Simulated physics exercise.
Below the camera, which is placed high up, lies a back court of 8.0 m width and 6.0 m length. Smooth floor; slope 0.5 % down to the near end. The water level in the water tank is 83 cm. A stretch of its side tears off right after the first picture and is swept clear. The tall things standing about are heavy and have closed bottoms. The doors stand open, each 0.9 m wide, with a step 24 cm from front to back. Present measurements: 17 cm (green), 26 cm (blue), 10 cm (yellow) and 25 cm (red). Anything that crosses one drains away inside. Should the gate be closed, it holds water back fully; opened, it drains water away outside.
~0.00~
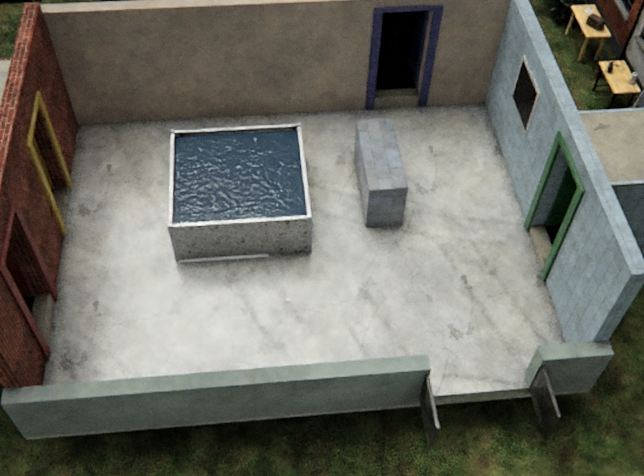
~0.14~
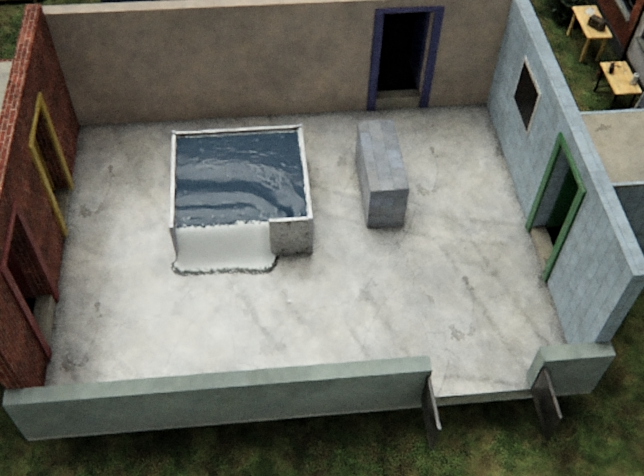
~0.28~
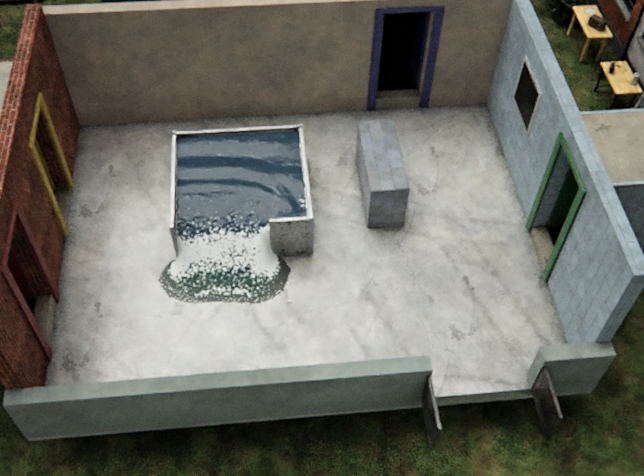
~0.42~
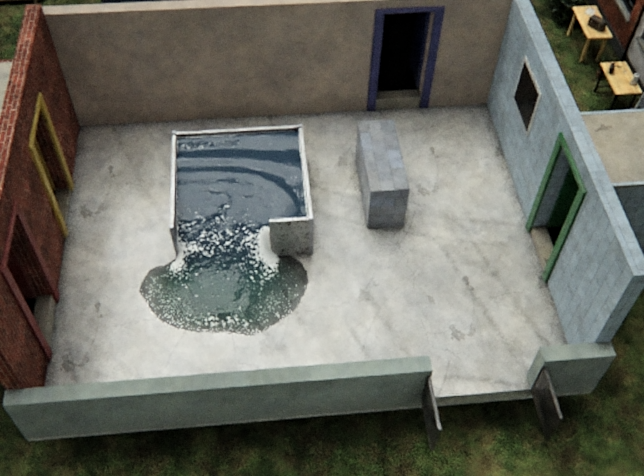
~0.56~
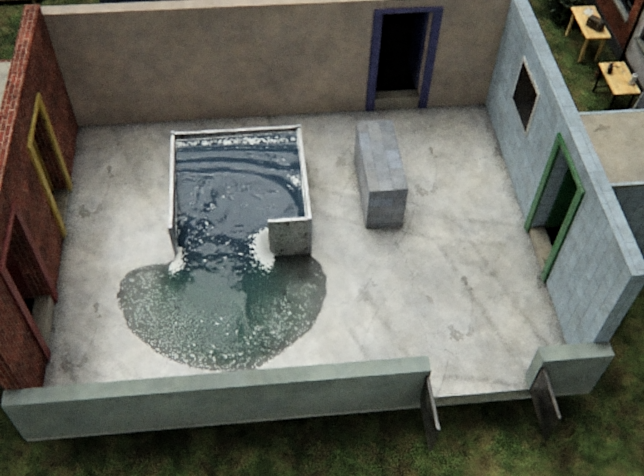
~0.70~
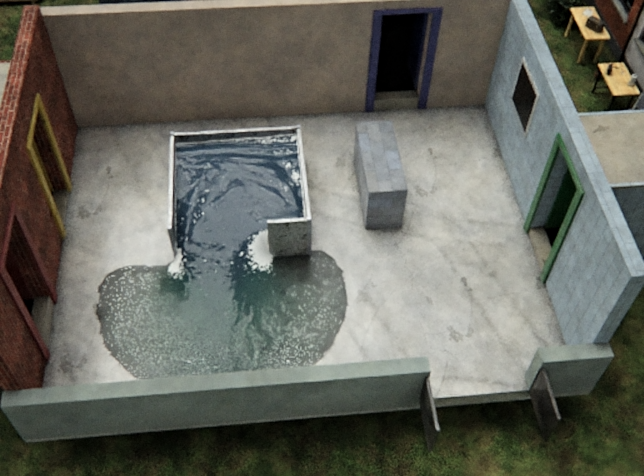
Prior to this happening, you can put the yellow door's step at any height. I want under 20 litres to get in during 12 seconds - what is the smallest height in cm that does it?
You would need about 7 cm.
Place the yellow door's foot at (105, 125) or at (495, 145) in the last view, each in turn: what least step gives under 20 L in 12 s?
Roughly 17 cm for the first and 10.5 cm for the second.
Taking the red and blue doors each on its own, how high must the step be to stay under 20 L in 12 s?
Some 18 cm for red, some 7.0 cm for blue.
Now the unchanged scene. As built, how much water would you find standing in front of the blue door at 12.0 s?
The depth there is around 8.5 cm.
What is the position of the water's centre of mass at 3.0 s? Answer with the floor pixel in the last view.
My guess is close to (224, 298).
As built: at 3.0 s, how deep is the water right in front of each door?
Green door 0 cm, blue door 0 cm, yellow door 3 cm, red door 23 cm.
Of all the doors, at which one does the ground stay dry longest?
Blue, last of all.
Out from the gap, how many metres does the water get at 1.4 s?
Roughly 3.8 m from the gap.
After 1.4 s water covers 25 % of the floor, deepest (50 cm) near (203, 402); it has not reached the yellow door.
After 3.0 s water covers 50 % of the floor, deepest (40 cm) near (40, 416); 3 cm at the yellow door, 0 litres in over its 10 cm step.
After 12.0 s water covers 100 % of the floor, deepest (14 cm) near (533, 258); 9 cm at the yellow door, 3 litres in over its 10 cm step.
At the yellow door as built, the water arrived by 3.0 s and peaked near 12 cm at 9.8 s.
With a step of 6.5 cm, 26 litres would have come in within the 12 s; with 8.5 cm, 10 litres. So under 20 litres takes about 7 cm.
